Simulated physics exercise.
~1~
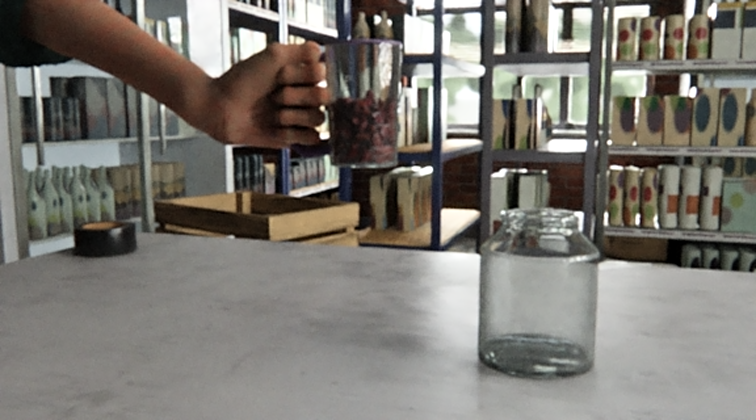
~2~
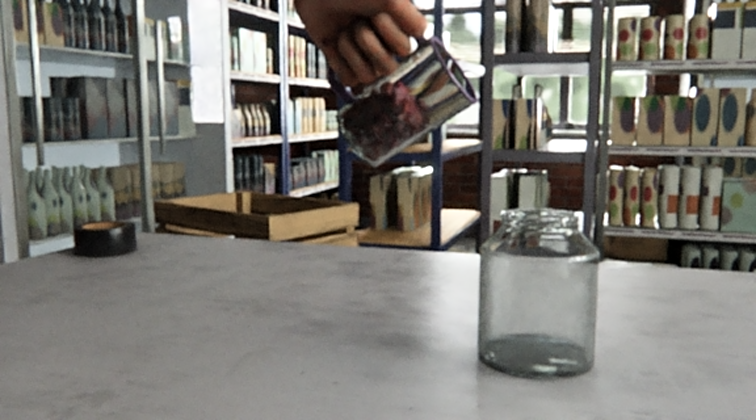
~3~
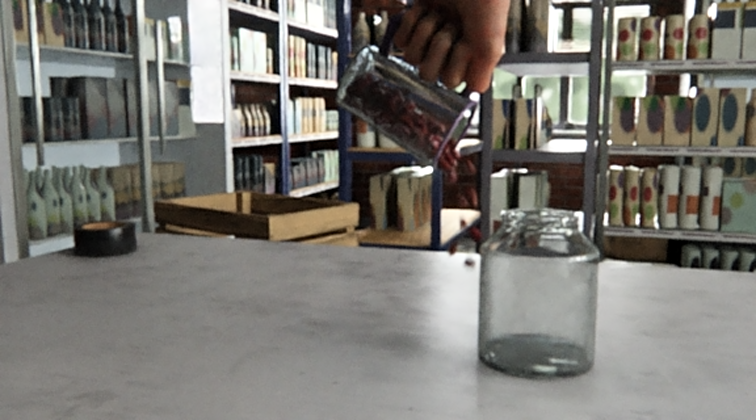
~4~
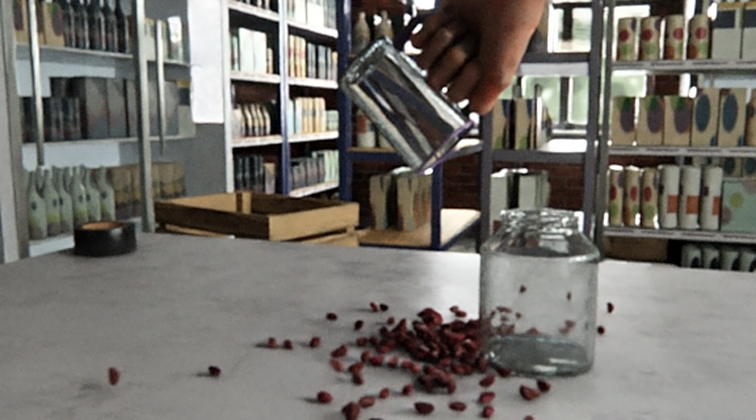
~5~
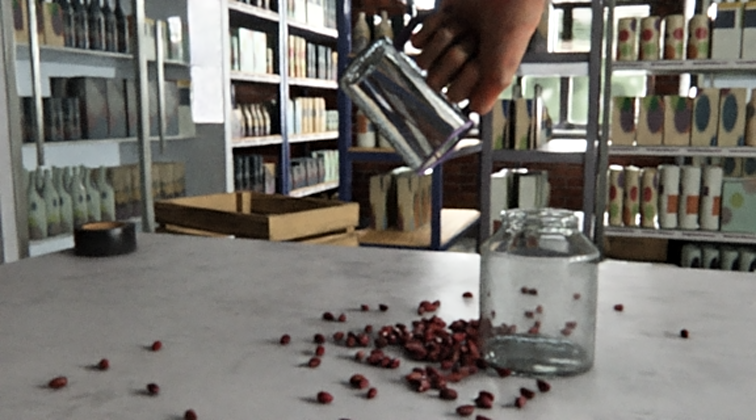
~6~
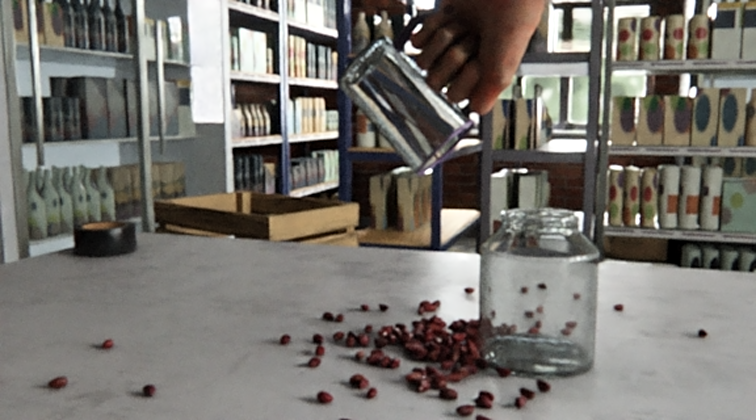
We see a hand move a glass cup of dark red beans to the right and tip it toward an open glass jar on a grey table, but the beans miss the jar, scattering across the tabletop until they lie still beside the empty jar.
